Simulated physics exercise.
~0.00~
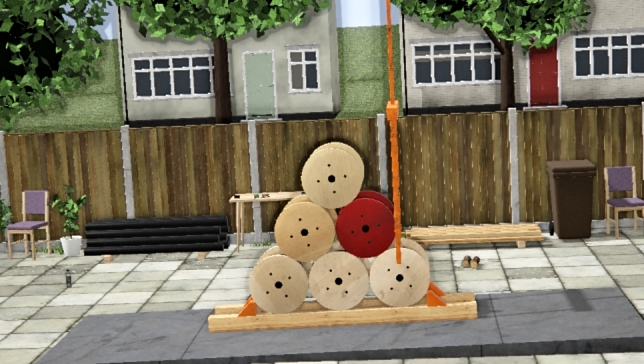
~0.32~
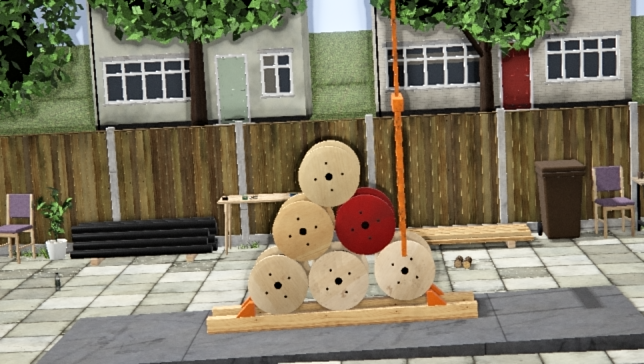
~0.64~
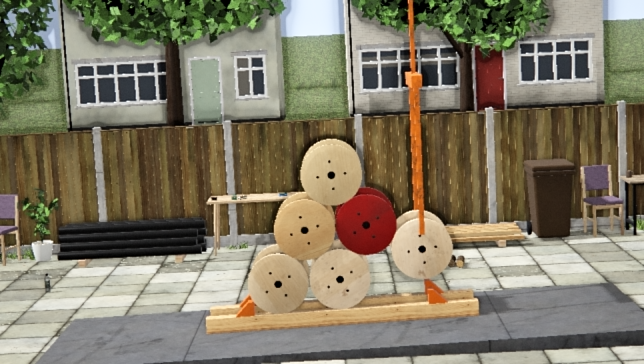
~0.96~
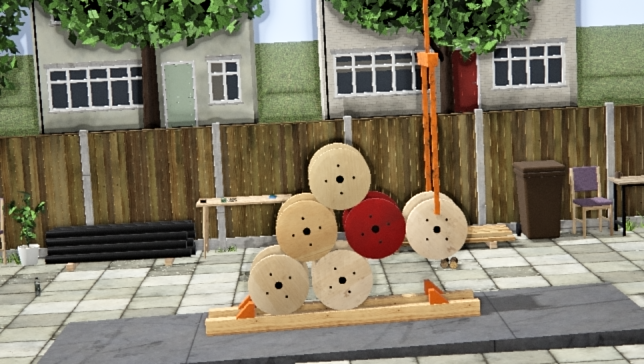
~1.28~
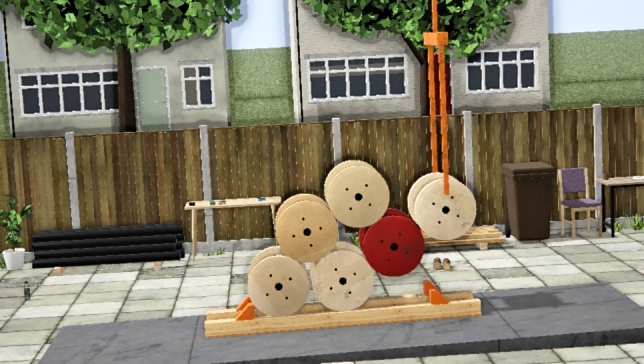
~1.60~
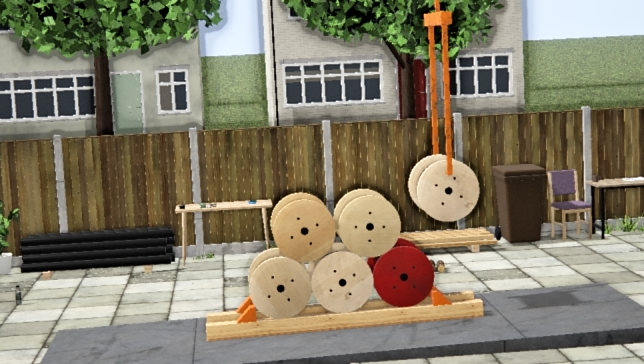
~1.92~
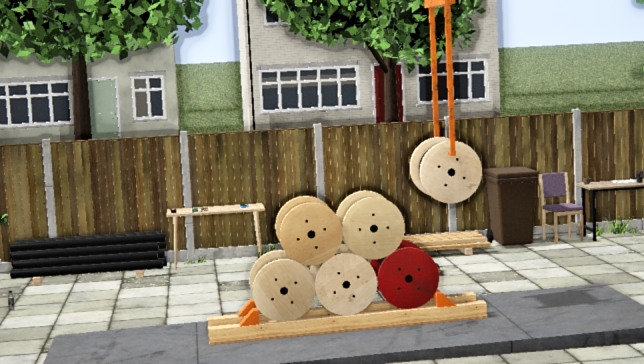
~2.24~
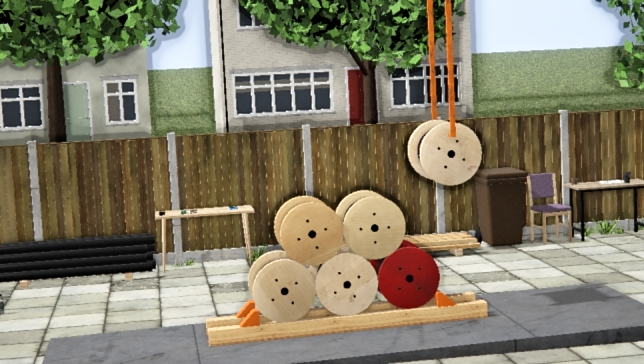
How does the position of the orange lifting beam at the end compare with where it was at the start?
It ends up higher and a little further right, having risen from in front of the houses to beyond the top of the view, with only its orange straps still showing.
